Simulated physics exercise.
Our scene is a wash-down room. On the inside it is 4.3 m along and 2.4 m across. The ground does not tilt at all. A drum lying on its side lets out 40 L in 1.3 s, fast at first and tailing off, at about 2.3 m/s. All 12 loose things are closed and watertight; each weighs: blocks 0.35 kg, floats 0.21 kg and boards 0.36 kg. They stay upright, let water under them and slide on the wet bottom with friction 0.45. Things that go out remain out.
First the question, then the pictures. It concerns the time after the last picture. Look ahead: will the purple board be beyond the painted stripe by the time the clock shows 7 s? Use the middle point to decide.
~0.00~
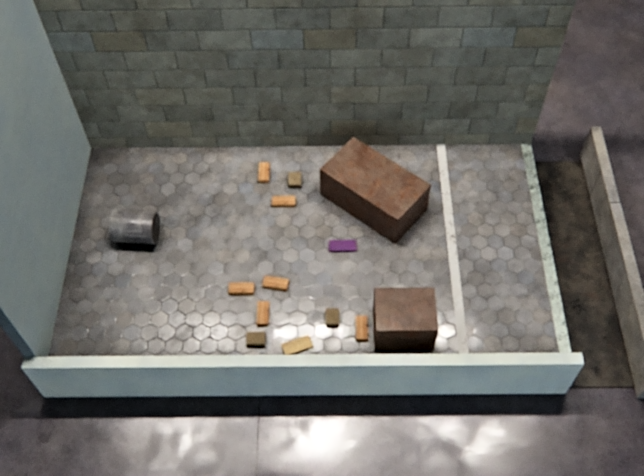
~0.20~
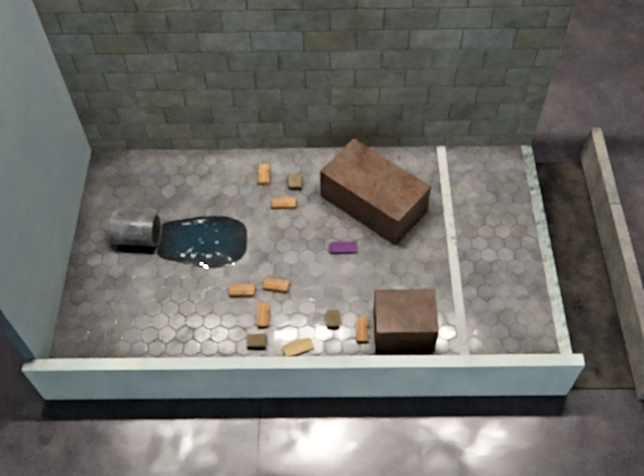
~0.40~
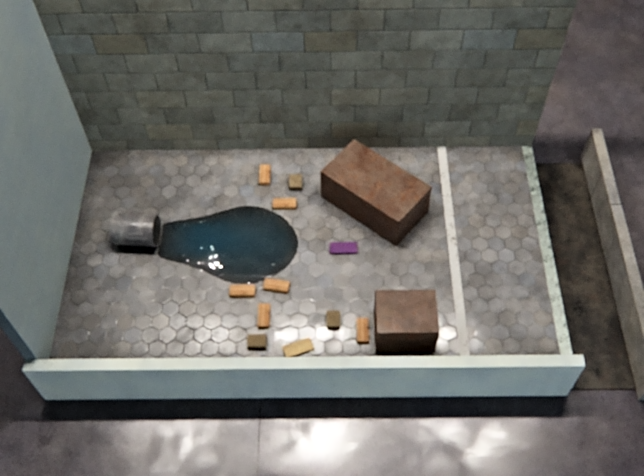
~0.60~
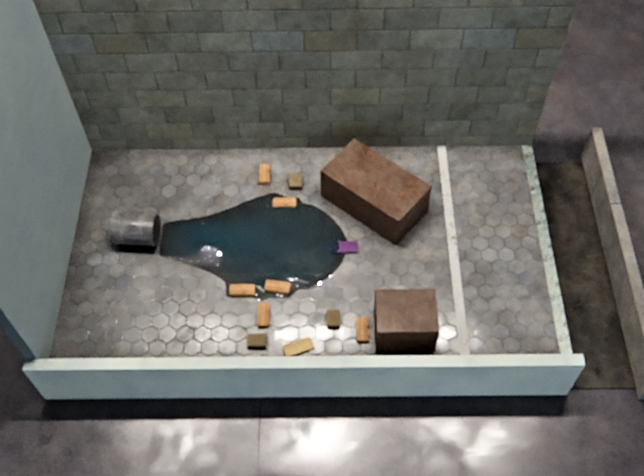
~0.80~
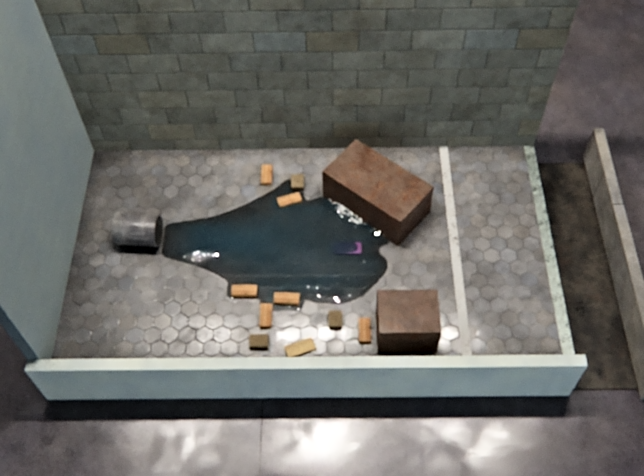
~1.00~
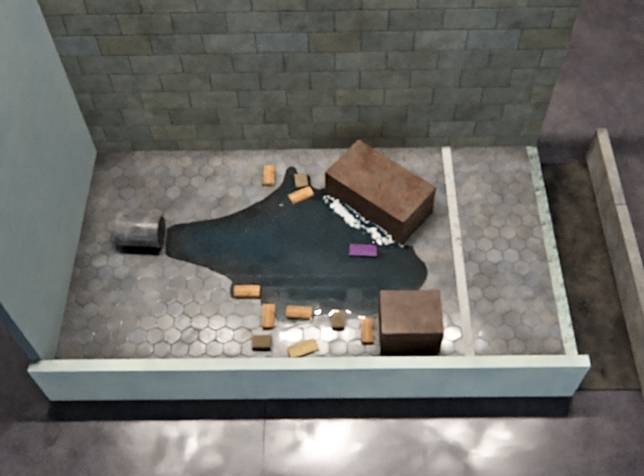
Purple board goes over.
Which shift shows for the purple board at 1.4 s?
Around 50 centimetres.
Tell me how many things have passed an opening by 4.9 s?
1 in total.
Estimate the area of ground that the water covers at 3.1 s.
Wet area: Approx. 2.5 m2.
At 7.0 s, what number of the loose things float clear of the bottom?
That would be 0 of them.
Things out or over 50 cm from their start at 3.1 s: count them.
By that point, 1.
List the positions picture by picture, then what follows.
In the first frame, the purple board at (343, 245), on the bottom; water covers 0.0 m2; 0 of 12 have shifted.
In the second frame, the purple board at (343, 247) rests on the ground; 0.3 m2 under water; 0 of 12 have shifted.
In the third frame, the purple board at (343, 248), on the bottom; water covers 0.7 m2; 0 of 12 have shifted.
In the fourth frame, the purple board at (344, 247) rests on the ground; 1.2 m2 under water; 0 of 12 have shifted.
In the fifth frame, the purple board at (347, 248), afloat; water covers 1.6 m2; 1 of 12 have shifted.
In the sixth frame, the purple board at (363, 250), afloat, 14 cm from its start; water covers 1.9 m2; 3 of 12 have shifted.
After 1.4 s the purple board is near (404, 263), 0.5 m from its start, afloat; 0 of 12 are over the mark; 1 afloat.
After 3.1 s the purple board has gone out; 1 of 12 are over the mark; 0 afloat.
After 4.9 s the purple board has gone out; 1 of 12 are over the mark; 0 afloat.
After 7.0 s the purple board has gone out; 1 of 12 are over the mark; 0 afloat.
